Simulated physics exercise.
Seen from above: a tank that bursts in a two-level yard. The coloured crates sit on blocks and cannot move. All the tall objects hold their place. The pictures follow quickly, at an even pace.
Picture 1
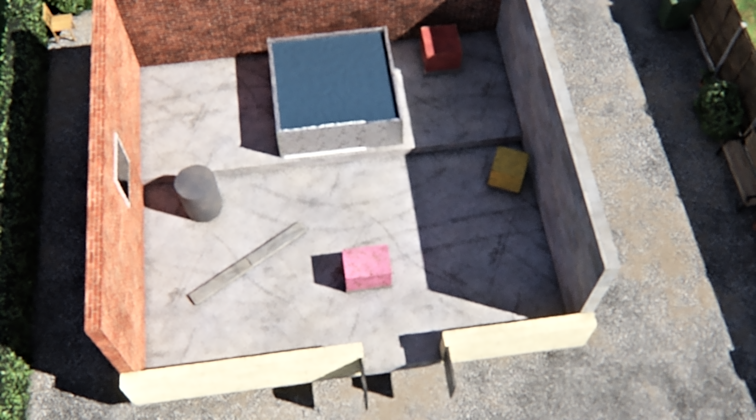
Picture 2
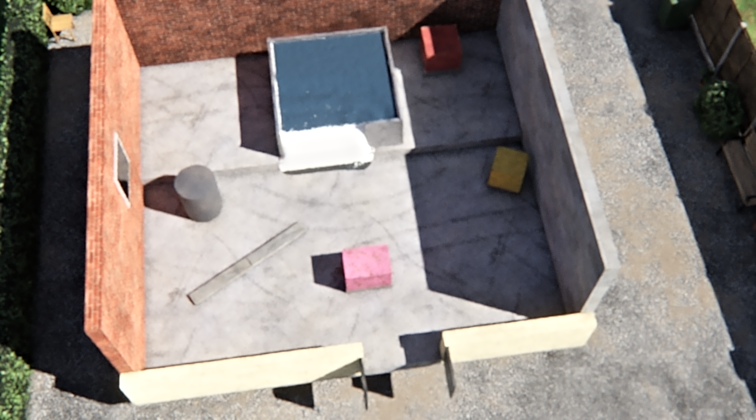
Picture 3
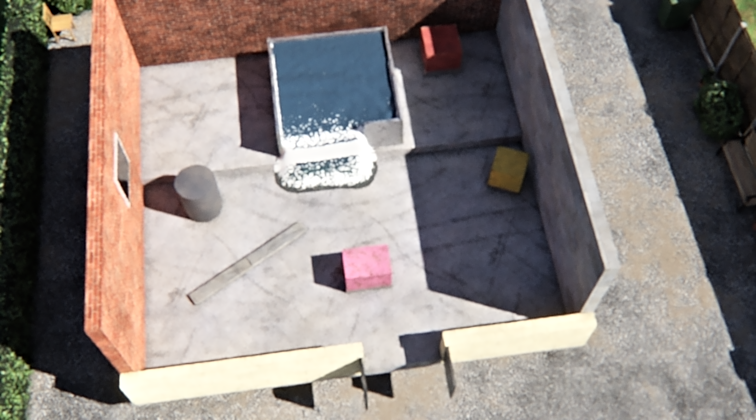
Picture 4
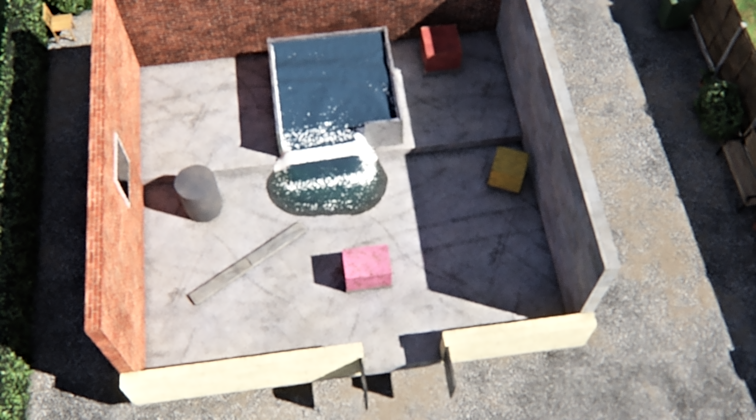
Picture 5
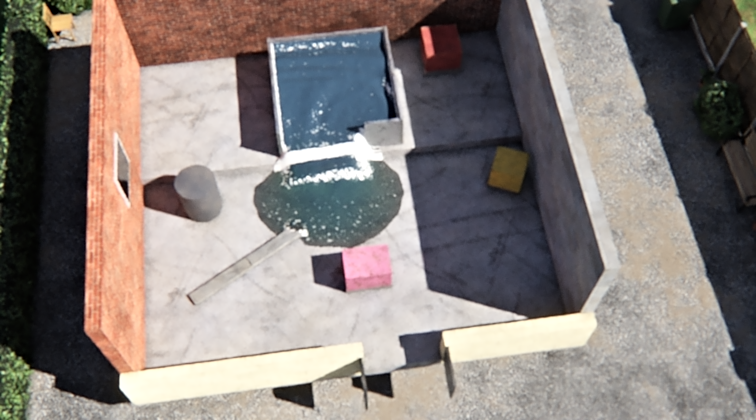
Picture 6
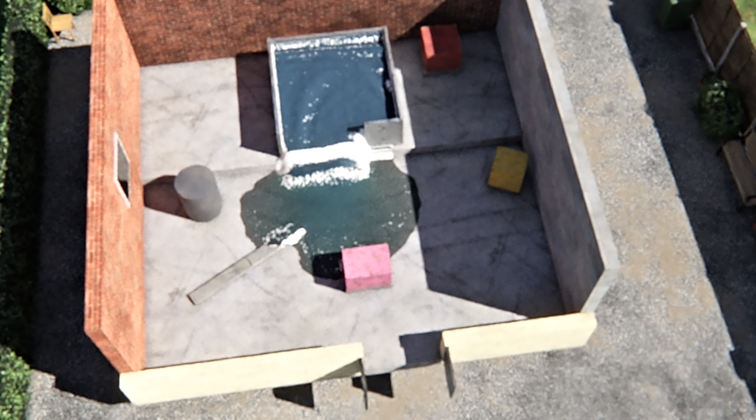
Water bursting from the front of a raised tank in a walled yard, spreading across the floor around a pink block.
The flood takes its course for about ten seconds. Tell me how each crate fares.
One by one: The pink crate gets wet; the yellow crate gets wet; the red crate stays dry.
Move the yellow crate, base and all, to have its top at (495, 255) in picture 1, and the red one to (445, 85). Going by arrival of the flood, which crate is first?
First comes the pink one.
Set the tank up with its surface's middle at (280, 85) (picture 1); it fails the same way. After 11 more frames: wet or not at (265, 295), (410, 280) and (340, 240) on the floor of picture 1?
In that order: Under water, not flooded, wet.
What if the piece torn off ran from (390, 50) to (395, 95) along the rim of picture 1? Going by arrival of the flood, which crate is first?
That is the one in red.
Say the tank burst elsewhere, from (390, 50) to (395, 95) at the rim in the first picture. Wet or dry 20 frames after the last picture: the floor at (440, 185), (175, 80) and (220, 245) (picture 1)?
As listed: Wet, wet, clear.
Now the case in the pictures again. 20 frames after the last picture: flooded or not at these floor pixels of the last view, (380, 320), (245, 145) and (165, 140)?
In turn: Under water, dry, dry.
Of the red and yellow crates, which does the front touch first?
That is the yellow one.
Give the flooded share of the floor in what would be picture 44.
Near 70 in a hundred.
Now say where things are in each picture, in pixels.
The first frame shows still water in the water tank at (334, 81).
In the second frame, the front is at (368, 152), out from the gap at (324, 142).
In the third frame, the front is at (280, 181), out from the gap at (324, 144).
In the fourth frame, the front is at (369, 206), out from the gap at (324, 145).
In the fifth frame, the front is at (359, 241), out from the gap at (324, 145).
In the sixth frame, the front is at (324, 274), out from the gap at (324, 145).
A moment on, water covers 30 % of the floor; the pink crate water round its plinth, the yellow crate not reached, the red crate not reached.
Next, water covers 50 % of the floor; the pink crate water round its plinth, the yellow crate water round its plinth, the red crate not reached.
Then, water covers 60 % of the floor; the pink crate water round its plinth, the yellow crate water round its plinth, the red crate not reached.
Later, water covers 70 % of the floor; the pink crate water round its plinth, the yellow crate water round its plinth, the red crate not reached.
In the end, water covers 70 % of the floor; the pink crate was topped, the yellow crate was topped, the red crate stayed above the water.
